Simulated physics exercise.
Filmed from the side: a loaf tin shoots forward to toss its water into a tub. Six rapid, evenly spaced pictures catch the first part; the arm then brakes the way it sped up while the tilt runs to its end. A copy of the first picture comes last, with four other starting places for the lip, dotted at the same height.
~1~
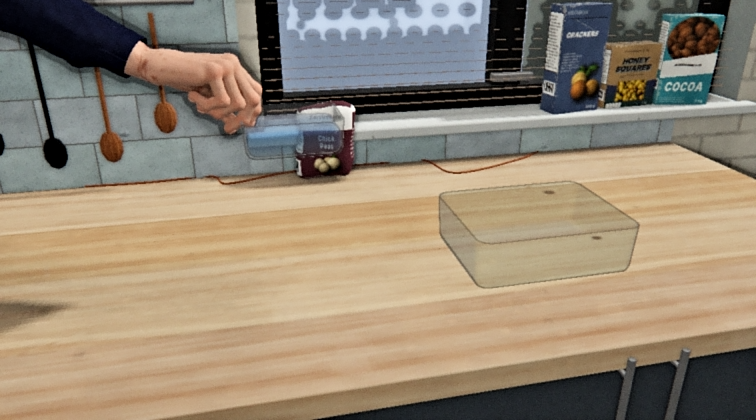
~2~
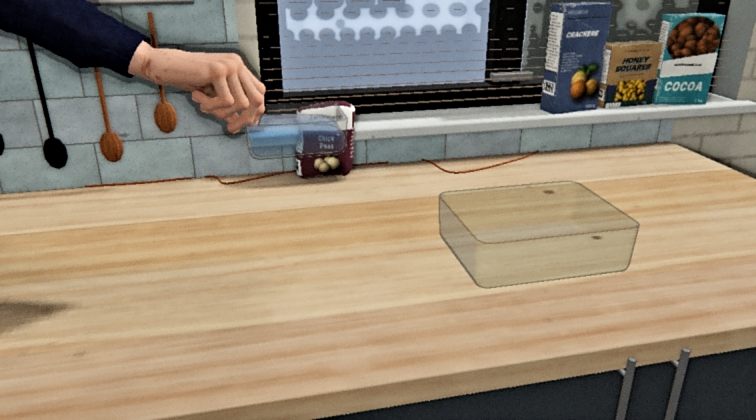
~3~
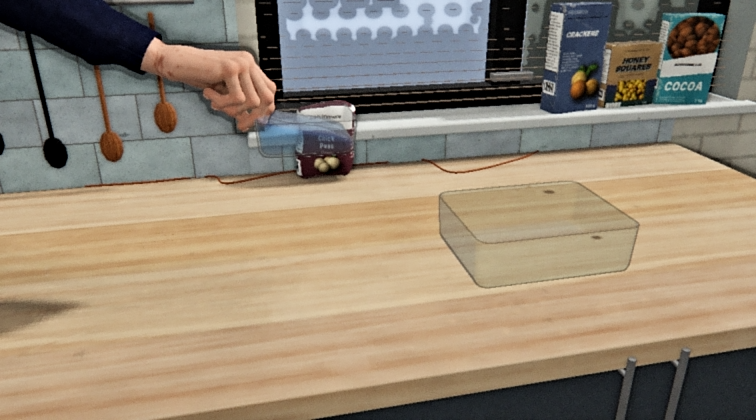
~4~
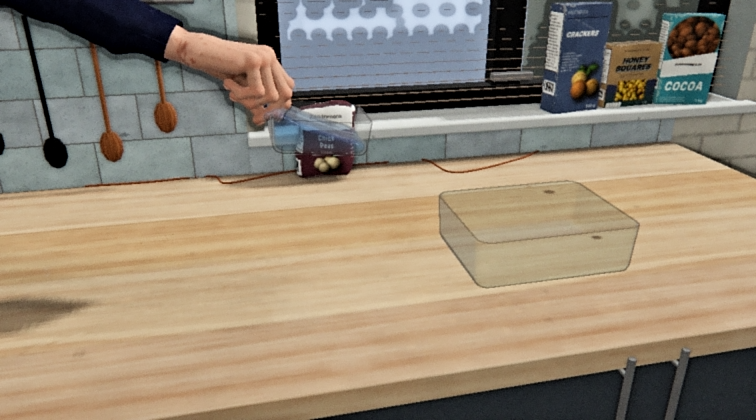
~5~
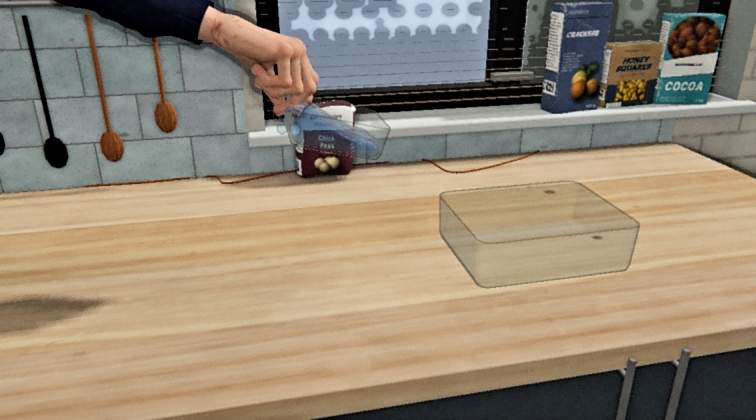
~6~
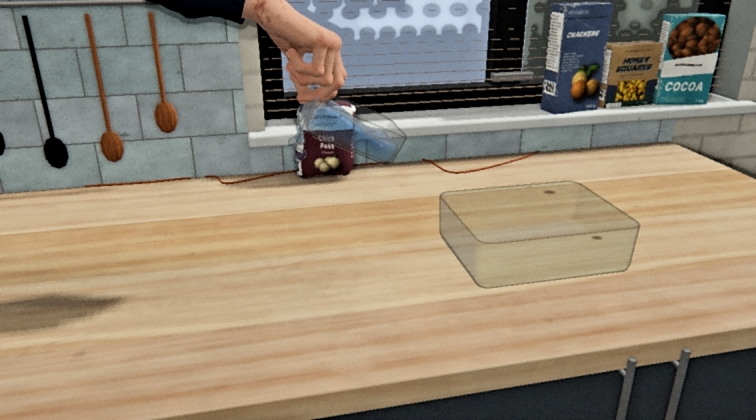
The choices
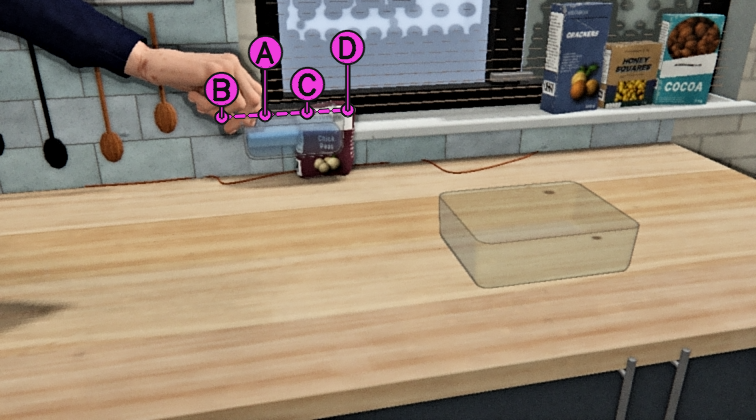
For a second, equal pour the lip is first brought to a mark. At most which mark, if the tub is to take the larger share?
That is place C.
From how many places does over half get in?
Two of them.
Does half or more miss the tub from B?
Yes, it does.
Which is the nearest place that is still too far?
That would be A.
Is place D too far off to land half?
No.
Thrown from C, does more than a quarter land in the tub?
Yes, it does.
On the marked copy, A at (265, 114); B at (221, 117); C at (307, 112); D at (347, 109).
With A, about 30 % lands in the tub, 65 % falls short and 6 % goes beside or beyond.
With B, about 0 % lands in the tub, 99 % falls short.
With C, about 62 % lands in the tub, 28 % falls short and 10 % goes beside or beyond.
With D, about 74 % lands in the tub, 15 % falls short and 11 % goes beside or beyond.
